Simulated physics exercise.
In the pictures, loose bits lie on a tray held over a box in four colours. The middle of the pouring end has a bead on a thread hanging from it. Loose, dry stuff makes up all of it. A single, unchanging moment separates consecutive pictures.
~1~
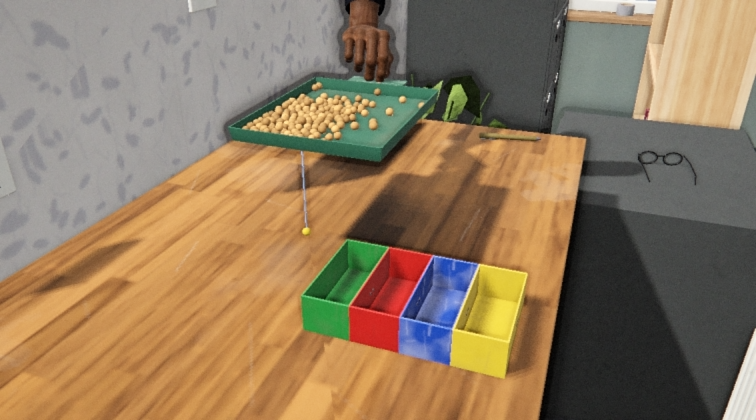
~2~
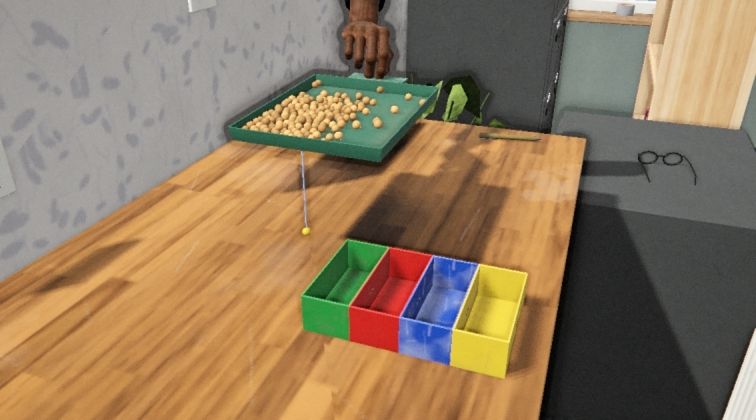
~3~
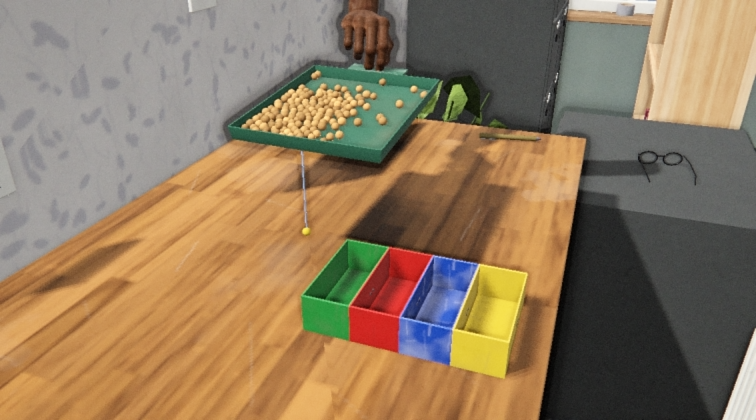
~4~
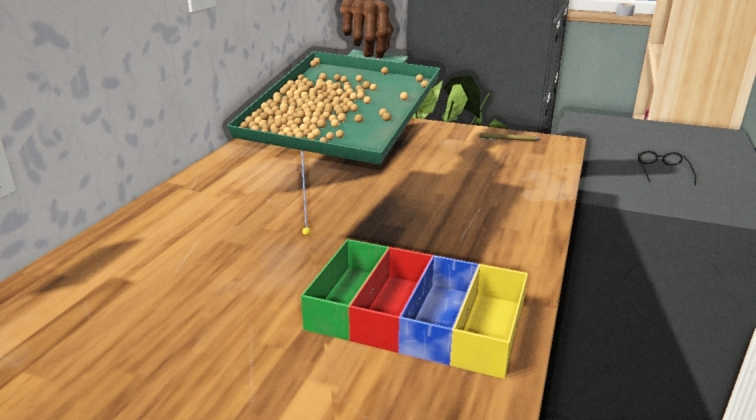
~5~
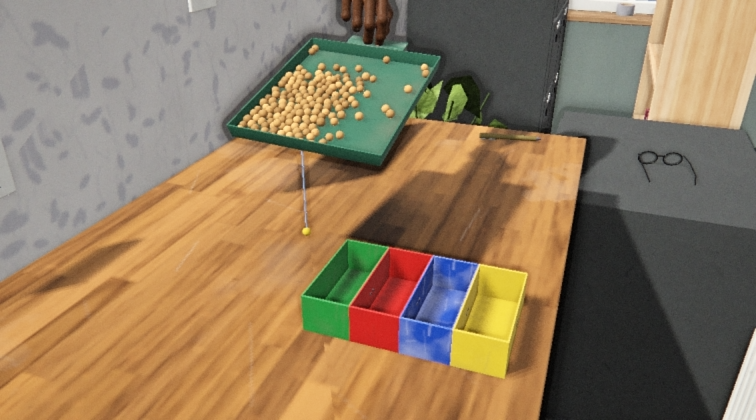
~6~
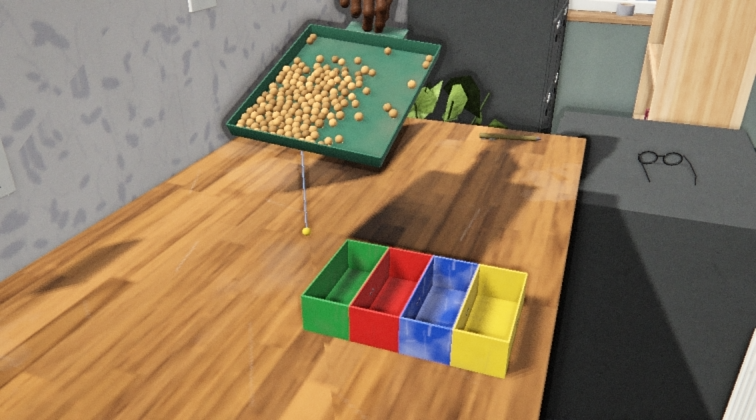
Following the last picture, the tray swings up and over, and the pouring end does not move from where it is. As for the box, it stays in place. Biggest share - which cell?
Green.
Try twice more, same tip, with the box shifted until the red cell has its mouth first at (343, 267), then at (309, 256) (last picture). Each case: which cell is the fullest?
First place: The cell in red; second place: The blue cell.
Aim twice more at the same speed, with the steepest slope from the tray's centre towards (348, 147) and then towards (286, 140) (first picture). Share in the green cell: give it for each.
The first try gives close to 50 per cent, the second close to 0 per cent.
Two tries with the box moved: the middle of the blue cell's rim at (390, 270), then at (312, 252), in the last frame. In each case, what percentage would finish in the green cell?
First 20 per cent, second 0 per cent.
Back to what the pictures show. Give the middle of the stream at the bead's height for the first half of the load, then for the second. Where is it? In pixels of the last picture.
At (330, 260) for the first part, then at (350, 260) for the others.
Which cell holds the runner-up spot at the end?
In second place: That red cell.
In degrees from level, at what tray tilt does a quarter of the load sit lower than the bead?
Roughly 90 degrees of tilt.
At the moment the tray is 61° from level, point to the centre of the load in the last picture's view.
Roughly (318, 123).
Just after the last frame, tray tipped steeply; almost all on the tray; just a few in the red cell; just a few falling or outside the box.
A moment on, tray tipped right over; roughly a quarter on the tray; roughly a quarter in the green cell; about a tenth in the red cell; just a few in the blue cell; roughly a third falling or outside the box.
Further on, tray tipped past a quarter turn; roughly half in the green cell; about a tenth in the red cell; just a few in the blue cell; roughly a third falling or outside the box.
When it is over, tray tipped past a quarter turn; roughly half in the green cell; about a tenth in the red cell; just a few in the blue cell; not one in the yellow cell; roughly a third outside the box.
